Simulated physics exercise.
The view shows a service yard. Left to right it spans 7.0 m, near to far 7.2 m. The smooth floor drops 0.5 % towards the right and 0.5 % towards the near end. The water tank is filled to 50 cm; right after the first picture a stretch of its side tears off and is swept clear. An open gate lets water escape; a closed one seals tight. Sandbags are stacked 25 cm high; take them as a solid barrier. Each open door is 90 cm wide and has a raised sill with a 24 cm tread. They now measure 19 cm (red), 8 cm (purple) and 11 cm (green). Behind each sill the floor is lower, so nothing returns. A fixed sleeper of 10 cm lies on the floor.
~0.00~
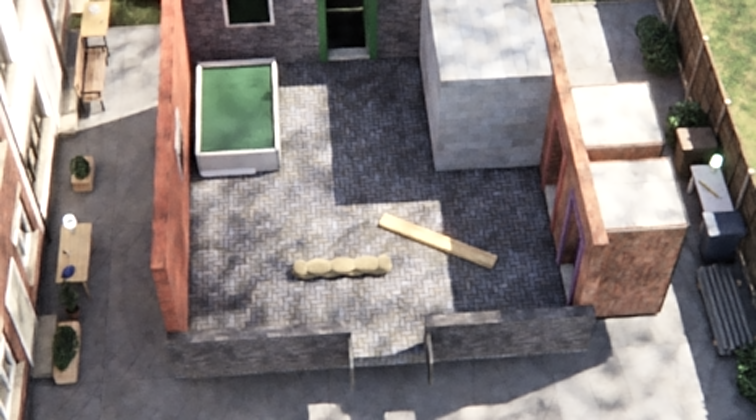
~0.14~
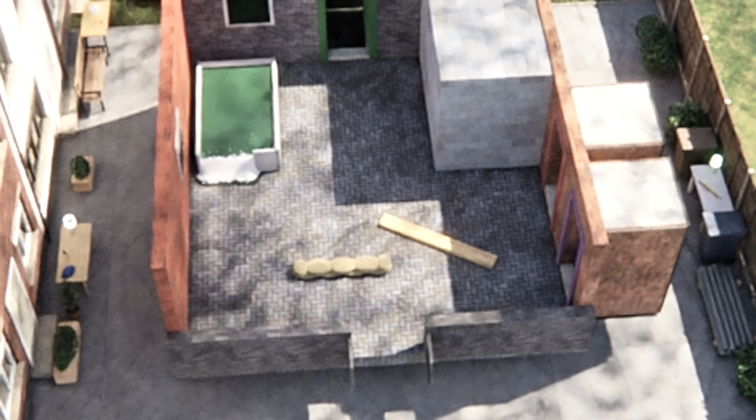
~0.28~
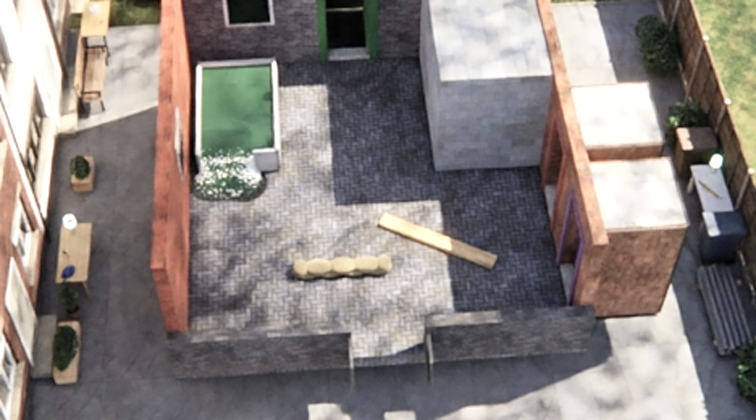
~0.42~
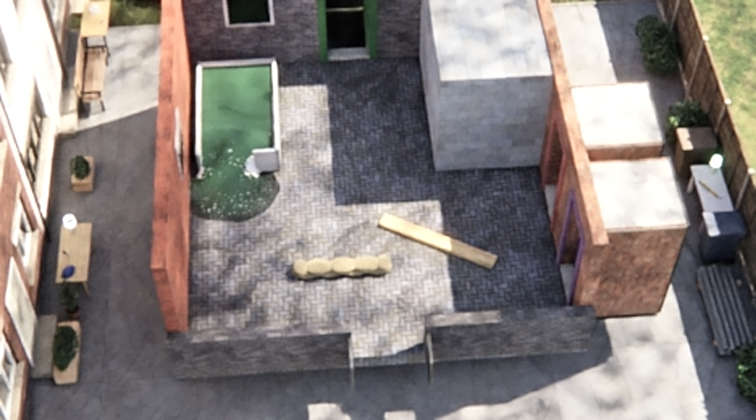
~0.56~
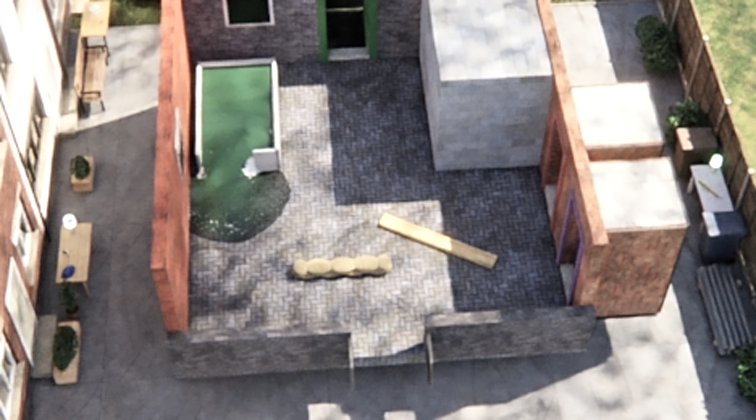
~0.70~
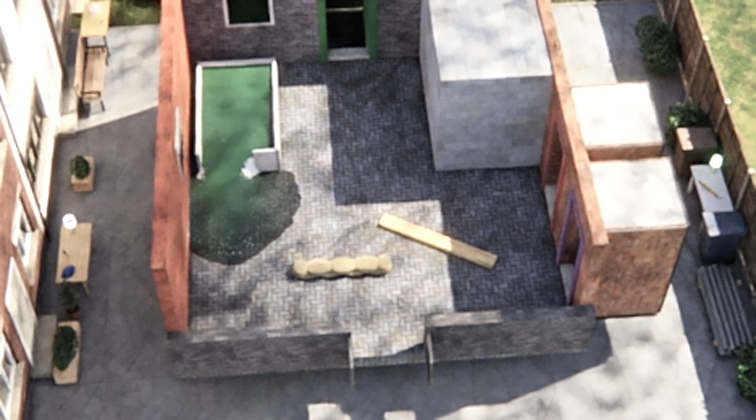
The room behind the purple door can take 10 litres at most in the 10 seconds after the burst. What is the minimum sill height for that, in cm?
About 13.5 cm.
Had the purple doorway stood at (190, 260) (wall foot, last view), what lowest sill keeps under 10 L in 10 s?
About 8.5 cm.
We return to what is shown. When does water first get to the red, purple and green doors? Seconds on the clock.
Red 6.0 s, purple 5.0 s, green not within the 10 s.
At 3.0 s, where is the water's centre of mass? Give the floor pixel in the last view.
At about (245, 211).
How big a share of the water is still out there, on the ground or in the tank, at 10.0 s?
Roughly 88 in a hundred.
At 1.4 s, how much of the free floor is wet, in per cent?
Some 20 per cent of it.
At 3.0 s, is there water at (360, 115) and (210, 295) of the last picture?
In turn: Not reached, flooded.
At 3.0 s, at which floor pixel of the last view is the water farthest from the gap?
Near (397, 334).
After 1.4 s water covers 20 % of the floor, deepest (28 cm) near (218, 176); it has not reached the purple door.
After 3.0 s water covers 30 % of the floor, deepest (28 cm) near (208, 346); it has not reached the purple door.
After 10.0 s water covers 65 % of the floor, deepest (12 cm) near (535, 179); 11 cm at the purple door, 82 litres in over its 8 cm sill.
At the purple door as built, the water arrived by 5.1 s and peaked near 15 cm at 7.0 s.
With a sill of 12 cm, 21 litres would have come in within the 10 s; with 16.5 cm, 1 litre. So under 10 litres takes about 13.5 cm.
